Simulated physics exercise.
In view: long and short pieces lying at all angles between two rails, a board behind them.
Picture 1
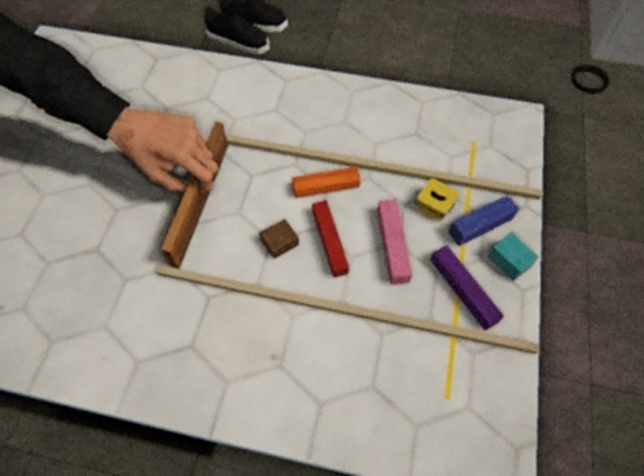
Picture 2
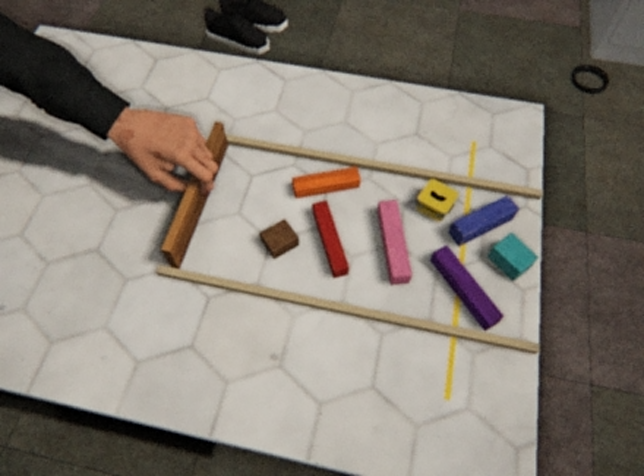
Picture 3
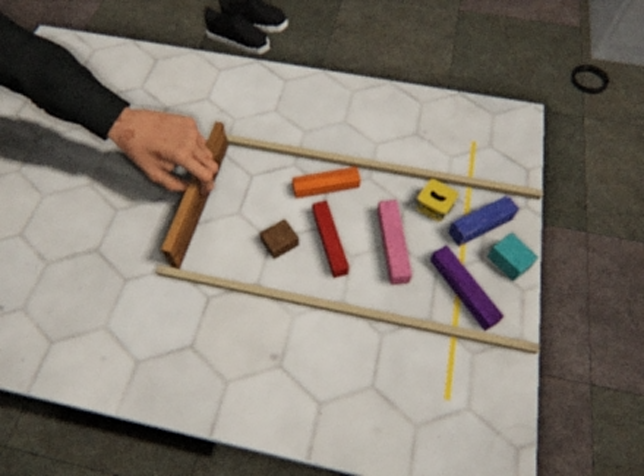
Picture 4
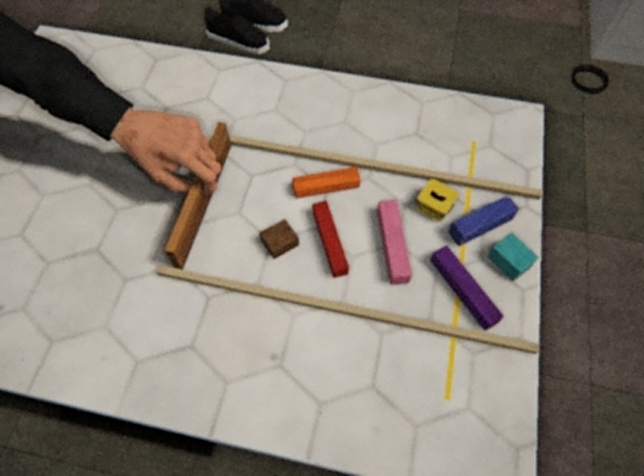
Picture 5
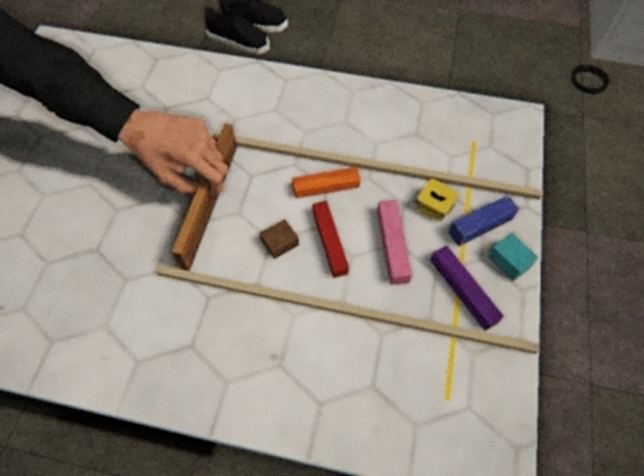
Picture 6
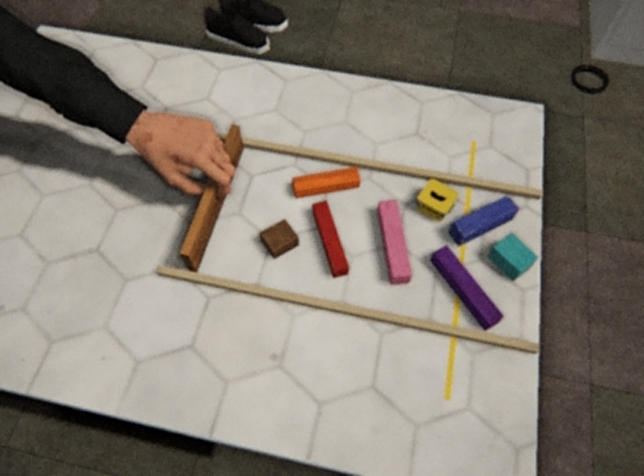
In this clip, a hand holds a wooden board upright between two rails on a hexagon-patterned surface, then slides it slightly to the right, while the colourful blocks and bars lying near a yellow line stay still.
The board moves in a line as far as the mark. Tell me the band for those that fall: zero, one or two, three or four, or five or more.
The number that fall off is three or four.
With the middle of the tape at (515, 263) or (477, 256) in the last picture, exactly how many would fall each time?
Try by try, 7 and 3.
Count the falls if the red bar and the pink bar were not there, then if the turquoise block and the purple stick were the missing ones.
First 0, then 1.
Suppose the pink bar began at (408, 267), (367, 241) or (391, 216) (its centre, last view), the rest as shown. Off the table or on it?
In that order, it stays on; survives; does not fall.
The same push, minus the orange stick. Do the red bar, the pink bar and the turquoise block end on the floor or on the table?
The red bar survives, the pink bar remains up, the turquoise block drops off.
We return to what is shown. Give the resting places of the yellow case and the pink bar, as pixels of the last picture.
First (518, 228), then (508, 258).
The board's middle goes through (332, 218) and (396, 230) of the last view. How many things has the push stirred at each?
At the one place 3, at the other 7.
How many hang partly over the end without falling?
That would be 0.
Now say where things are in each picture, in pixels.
In the first frame, turquoise block (513, 257); blue bar (484, 220); purple stick (465, 287); board (198, 193); tape (462, 253).
In the second frame, blue bar (483, 221); brown block (280, 239).
In the third frame, purple stick (465, 287); board (198, 193).
In the fourth frame, turquoise block (513, 257); red bar (330, 238).
In the fifth frame, blue bar (483, 221); orange stick (326, 183).
In the sixth frame, turquoise block (513, 257); blue bar (483, 221); purple stick (465, 287); board (215, 196); tape (462, 253).
A little later, none off yet; turquoise block at rest near (513, 257); blue bar at rest near (483, 221); purple stick at rest near (465, 287).
When it is over, the number that fall off is three or four; down, purple stick, blue bar and turquoise block.
